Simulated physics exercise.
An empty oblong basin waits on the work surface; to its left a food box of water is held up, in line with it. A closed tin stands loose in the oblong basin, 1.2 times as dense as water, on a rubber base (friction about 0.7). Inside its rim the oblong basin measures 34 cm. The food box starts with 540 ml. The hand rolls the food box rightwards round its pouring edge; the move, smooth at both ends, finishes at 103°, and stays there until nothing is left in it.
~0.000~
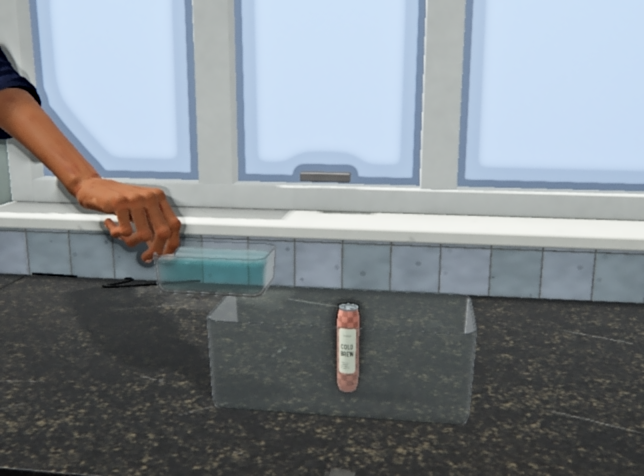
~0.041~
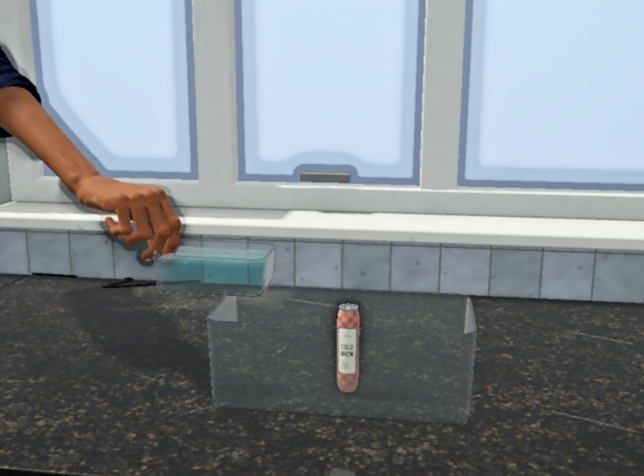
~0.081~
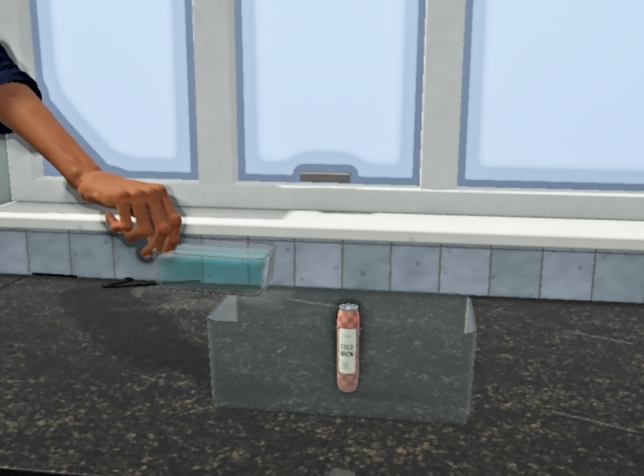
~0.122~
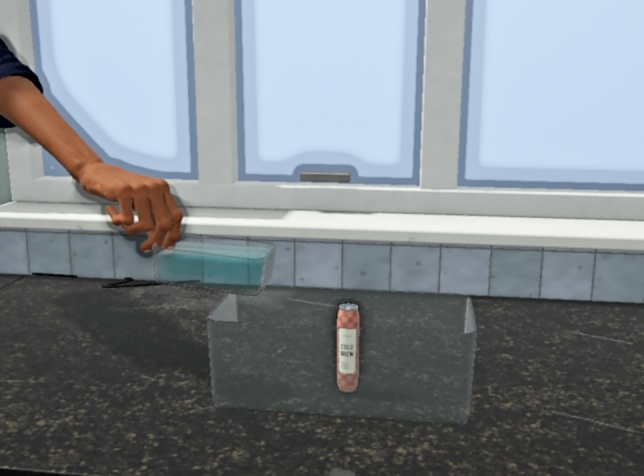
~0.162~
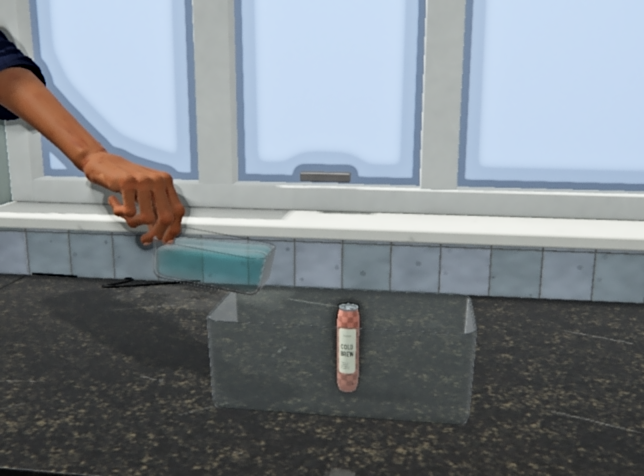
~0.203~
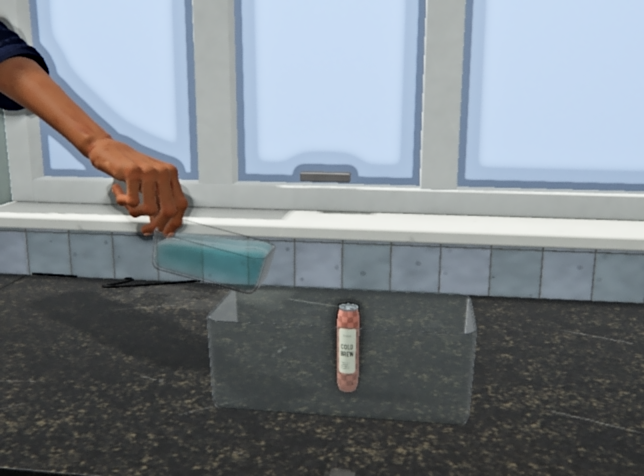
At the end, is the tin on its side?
The tin falls.
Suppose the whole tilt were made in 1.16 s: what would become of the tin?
Then it remains upright.
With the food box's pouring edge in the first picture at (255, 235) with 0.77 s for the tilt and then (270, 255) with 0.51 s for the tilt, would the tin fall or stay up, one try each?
First it falls; then it falls.
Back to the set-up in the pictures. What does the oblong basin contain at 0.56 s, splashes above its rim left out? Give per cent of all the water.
Near 24 in a hundred.
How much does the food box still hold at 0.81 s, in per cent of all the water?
Near 2 in a hundred.
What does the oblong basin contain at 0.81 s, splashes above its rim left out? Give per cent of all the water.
Some 94 per cent.
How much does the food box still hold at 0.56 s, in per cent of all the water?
Near 30 in a hundred.
Then, 0.56 s in, the tilt is 72° and 30 per cent is still to pour; the tin stands where it began.
Then, 0.81 s in, the tilt is 102° and 2 per cent is still to pour; the tin leans 27°.
Then, 1.09 s in, the tilt is 103° and 0 per cent is still to pour; the tin lies on its side.
Then, 1.38 s in, the tilt is 103° and 0 per cent is still to pour; the tin lies on its side.
Finally, the tin lies on its side.
